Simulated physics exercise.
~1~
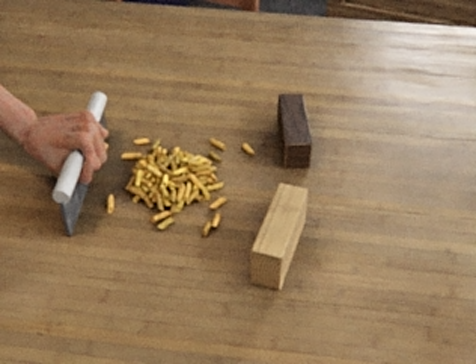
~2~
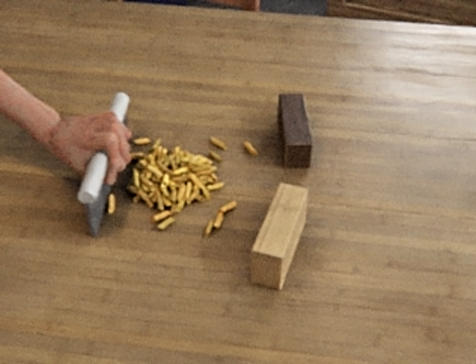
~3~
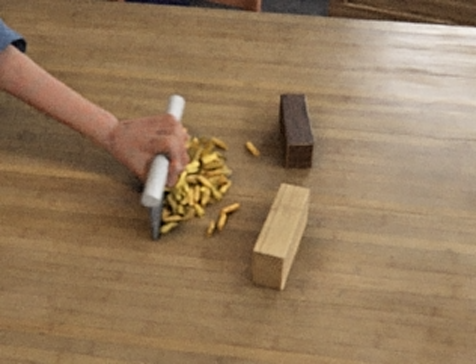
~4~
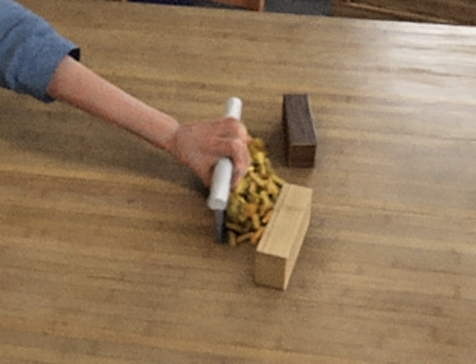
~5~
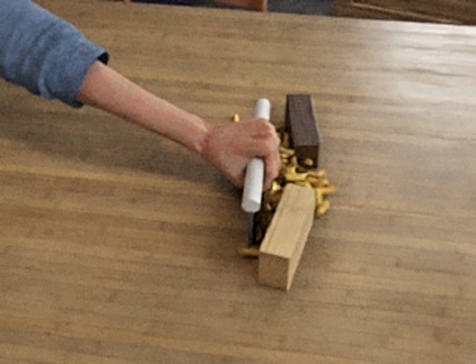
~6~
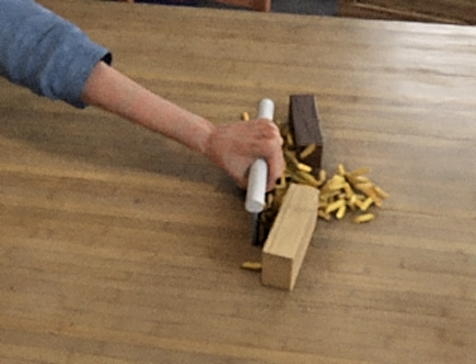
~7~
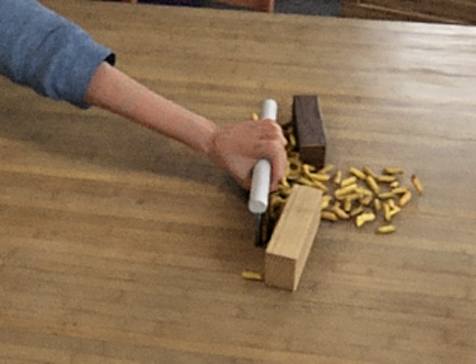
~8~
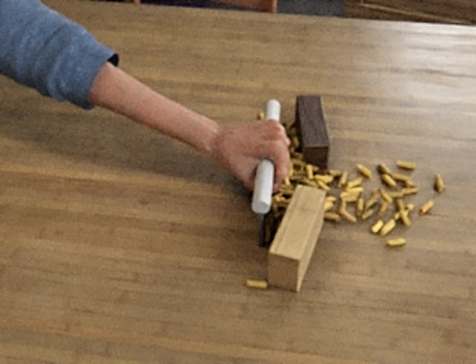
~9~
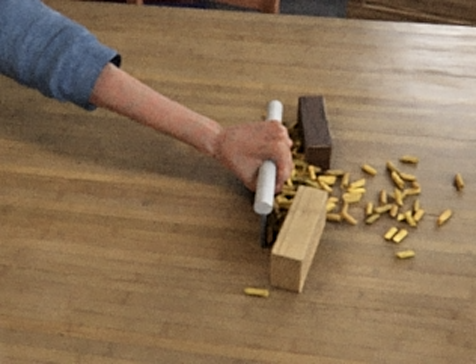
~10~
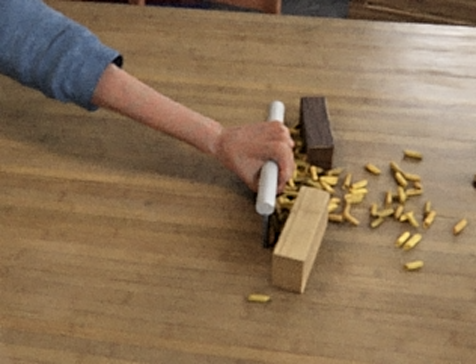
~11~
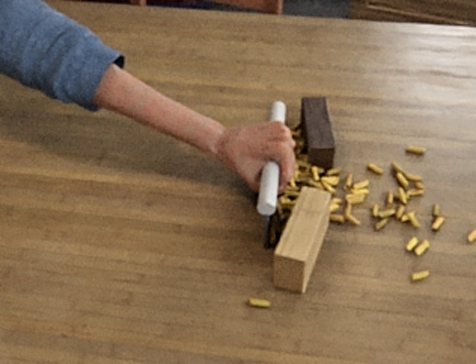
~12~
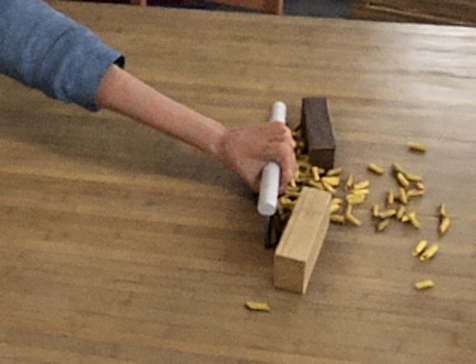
A hand gripping a scraper with a white handle pushed a heap of small yellow pasta pieces rightwards across a wooden table into two blocks, where many spilled through the gap and scattered beyond while the rest stayed bunched behind the blocks.
